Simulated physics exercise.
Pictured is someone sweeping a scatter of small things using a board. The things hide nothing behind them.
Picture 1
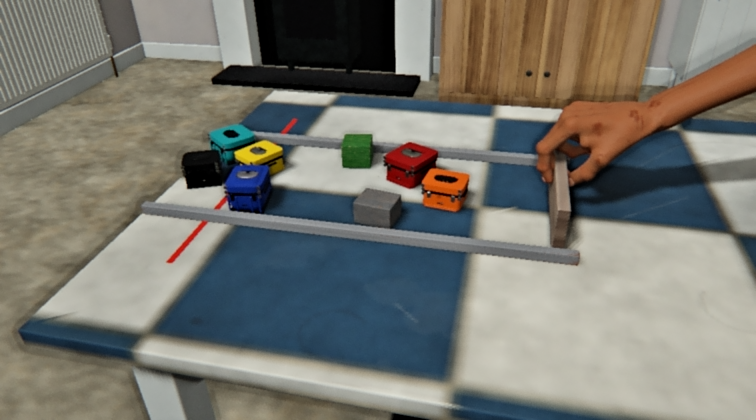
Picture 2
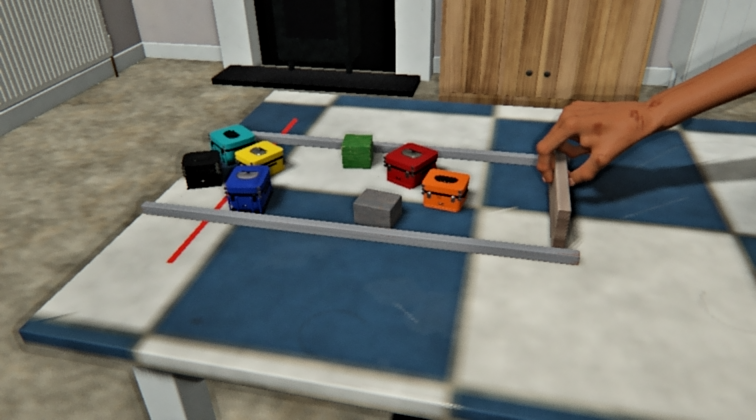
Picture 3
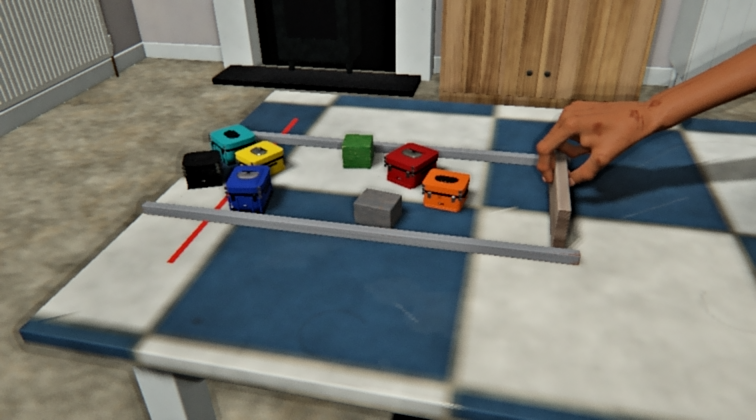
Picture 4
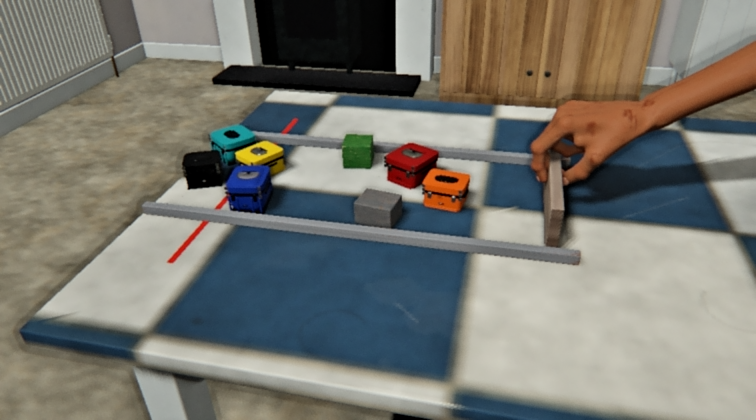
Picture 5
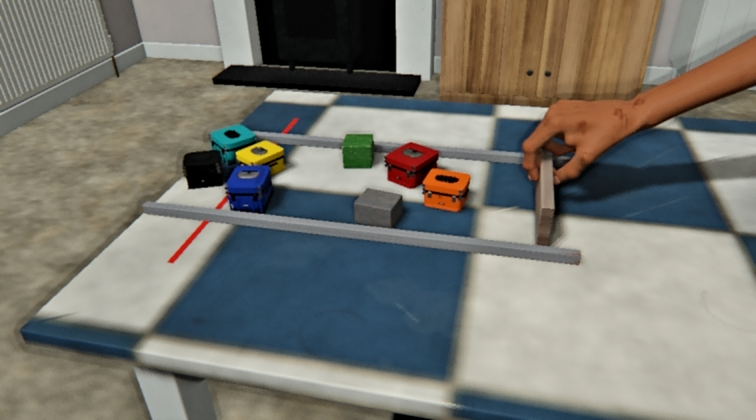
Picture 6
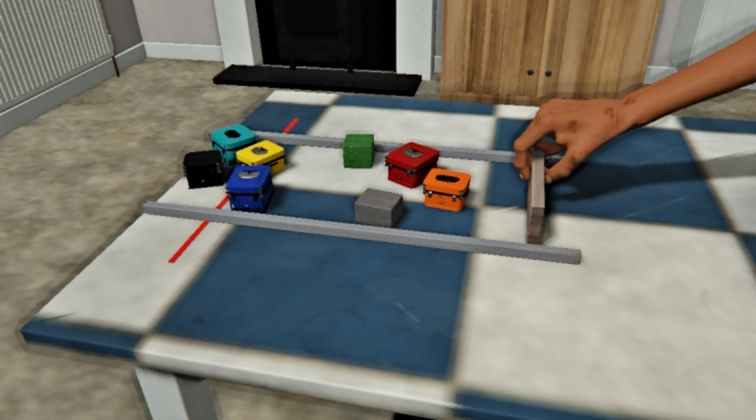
The footage shows small colored cases and green and gray blocks between two rails on a checkered table, with a red line at left, as a hand holds a board upright at right, then slides it slightly leftward.
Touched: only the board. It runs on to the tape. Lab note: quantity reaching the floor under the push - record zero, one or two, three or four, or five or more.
What falls is a single one or two.
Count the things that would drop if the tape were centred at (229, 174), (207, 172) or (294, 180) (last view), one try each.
Going through each try, you'd get 4, 4 and 0.
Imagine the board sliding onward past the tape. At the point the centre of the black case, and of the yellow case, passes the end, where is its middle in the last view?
Near (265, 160) and (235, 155).
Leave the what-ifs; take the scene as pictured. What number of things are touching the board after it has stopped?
Tally at the end: 4.
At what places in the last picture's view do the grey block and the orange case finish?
Final positions - grey block around (205, 192), orange case around (220, 173).
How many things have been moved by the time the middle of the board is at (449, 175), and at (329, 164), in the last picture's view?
Moved so far: 1, then 4.
Soon after, none off yet; black case at rest near (205, 169); turquoise case at rest near (235, 144); yellow case at rest near (262, 162).
Then, none off yet; black case moving near (198, 169); turquoise case moving near (233, 143); yellow case moved about its own width near (239, 161).
At rest, the number that fall off is one or two; fallen, black case.
